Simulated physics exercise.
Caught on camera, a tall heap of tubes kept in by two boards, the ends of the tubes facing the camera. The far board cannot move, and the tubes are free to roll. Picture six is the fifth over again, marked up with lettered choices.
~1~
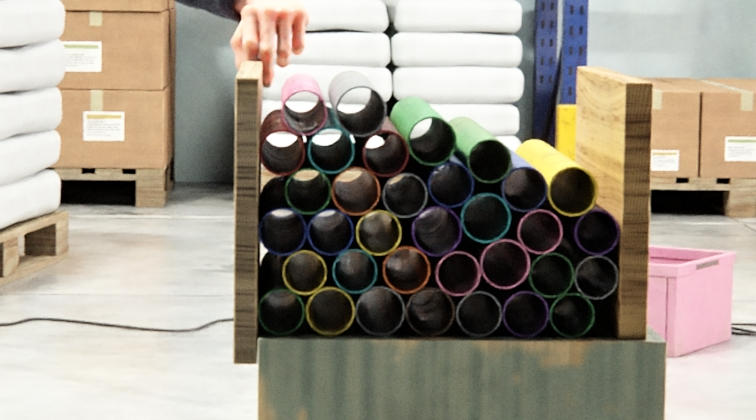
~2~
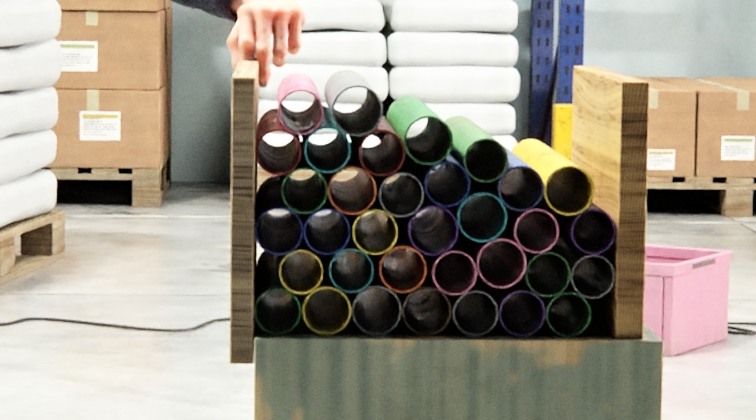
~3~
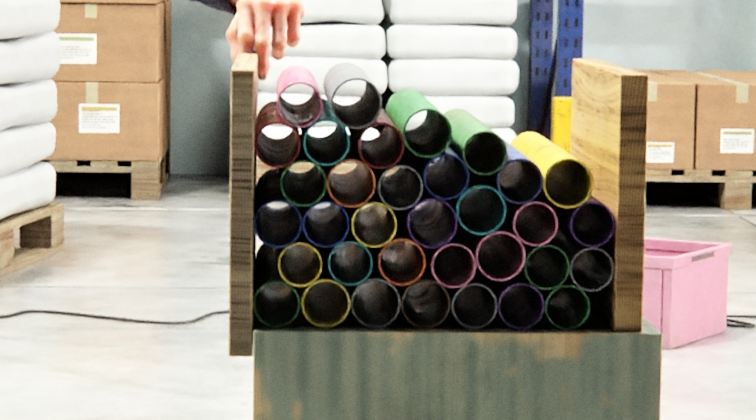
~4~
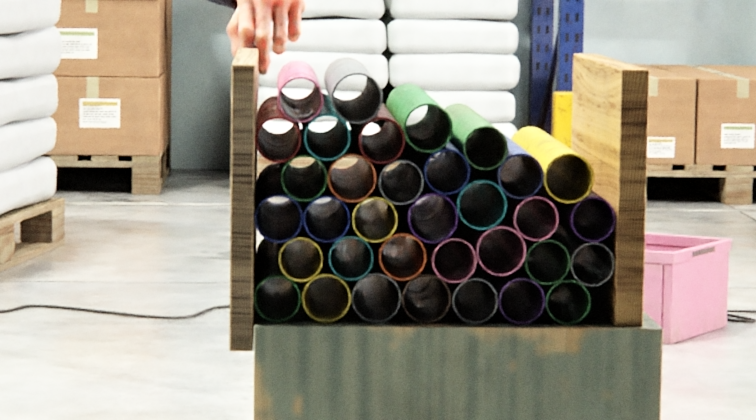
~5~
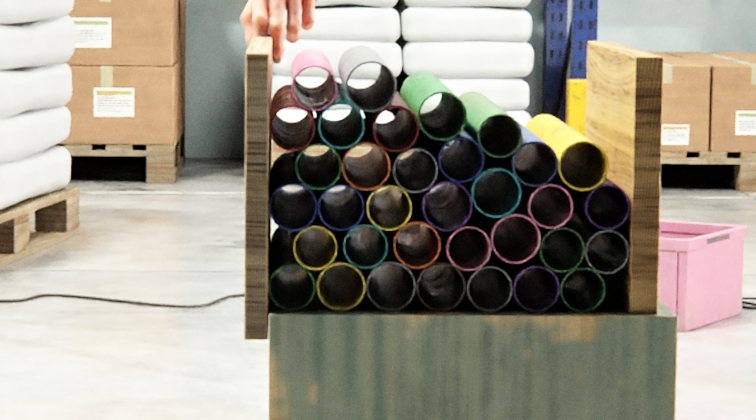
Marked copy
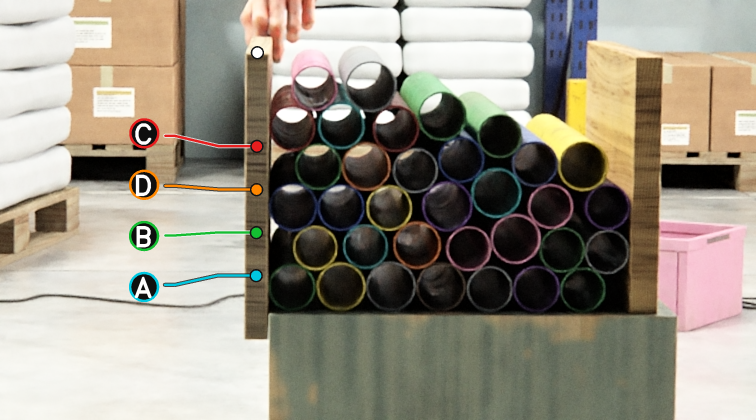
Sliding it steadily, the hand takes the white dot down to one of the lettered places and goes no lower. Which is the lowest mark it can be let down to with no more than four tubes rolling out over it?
Mark B is as low as it can go.
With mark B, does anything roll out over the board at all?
Yes.
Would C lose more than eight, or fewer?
At C, fewer than eight.
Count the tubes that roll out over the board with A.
The count is six.
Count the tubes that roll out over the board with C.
It comes to none.
On the marked copy, A at (256, 276); B at (256, 232); C at (257, 146); D at (256, 190); the white dot at (257, 53).
Following B. Soon after the start, top of the board (269, 135).
Later, top of the board (269, 228).
In the end, top of the board (269, 231), two out over the board.
As for the rest, A more than four out over the board; C none out over the board; D one out over the board.
